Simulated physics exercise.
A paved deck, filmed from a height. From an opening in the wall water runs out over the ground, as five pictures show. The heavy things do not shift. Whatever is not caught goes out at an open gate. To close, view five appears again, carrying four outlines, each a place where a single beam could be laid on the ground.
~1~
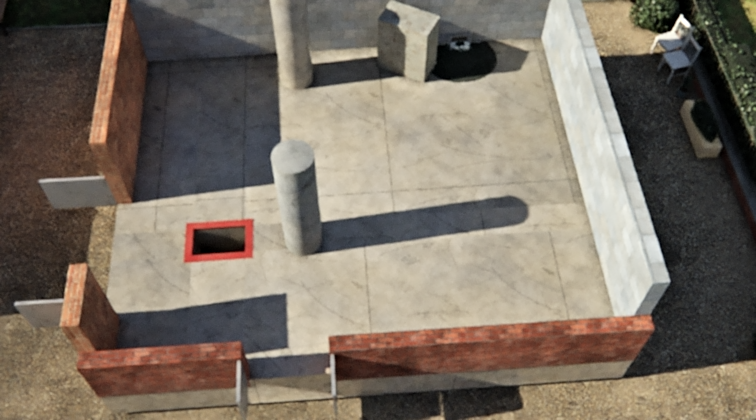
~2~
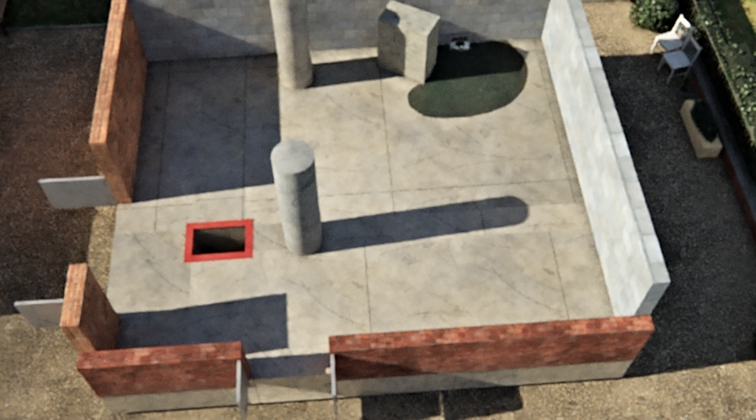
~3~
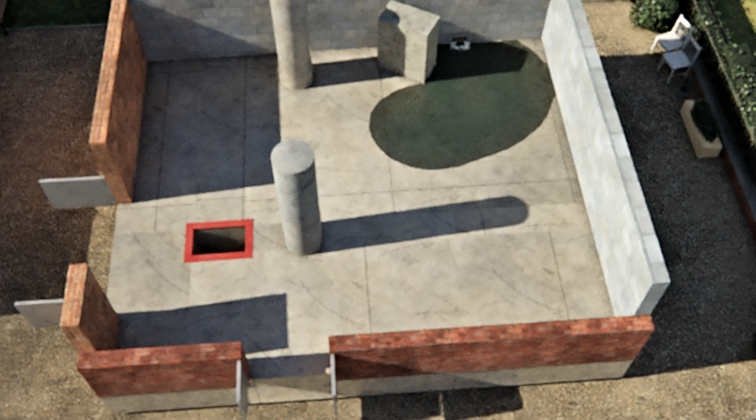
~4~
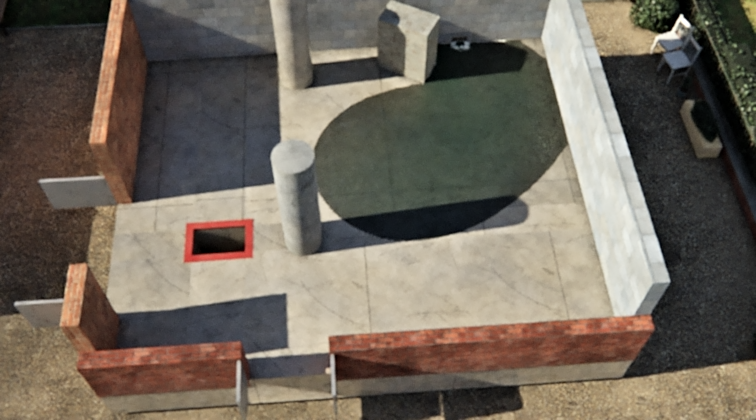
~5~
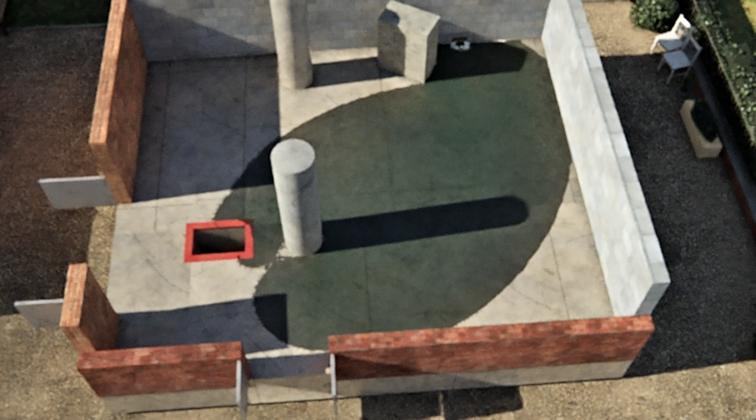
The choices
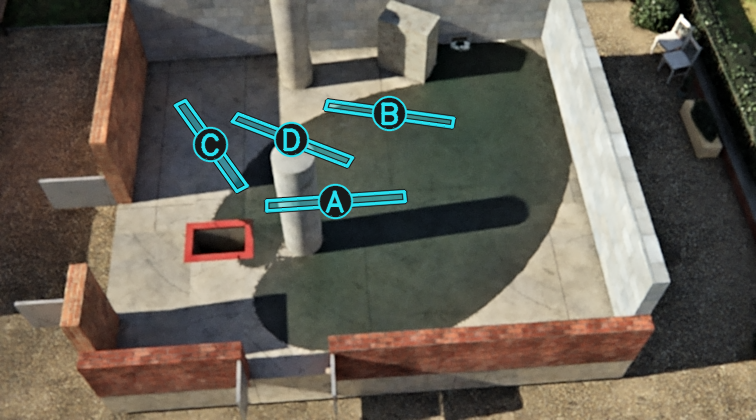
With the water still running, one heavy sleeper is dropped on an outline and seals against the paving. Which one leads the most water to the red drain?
Best: C.
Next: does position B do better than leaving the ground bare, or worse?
Position B is worse.
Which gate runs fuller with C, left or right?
More leaves on the left.
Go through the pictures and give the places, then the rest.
Outfall at (459, 39); red drain at (219, 240); open gate at (290, 362); open gate at (126, 258); 2 % of the ground under water, visible out to (490, 71); red drain still dry, in the first picture.
In the second picture, 7 % of the ground under water, visible out to (462, 115); red drain still dry.
In the third picture, 15 % of the ground under water, visible out to (439, 166); red drain still dry.
In the fourth picture, 28 % of the ground under water, visible out to (343, 216); red drain still dry.
In the fifth picture, 49 % of the ground under water, visible out to (270, 321); red drain taking water.
In cyan, A from (266, 205) to (404, 196); B from (326, 105) to (452, 122); C from (180, 103) to (242, 188); D from (235, 117) to (349, 161).
With A, about 14 % of the stream goes into the red drain, about 86 % out by the gates.
With B, about 15 % of the stream goes into the red drain, about 85 % out by the gates.
With C, about 22 % of the stream goes into the red drain, about 76 % out by the gates.
With D, about 16 % of the stream goes into the red drain, about 84 % out by the gates.
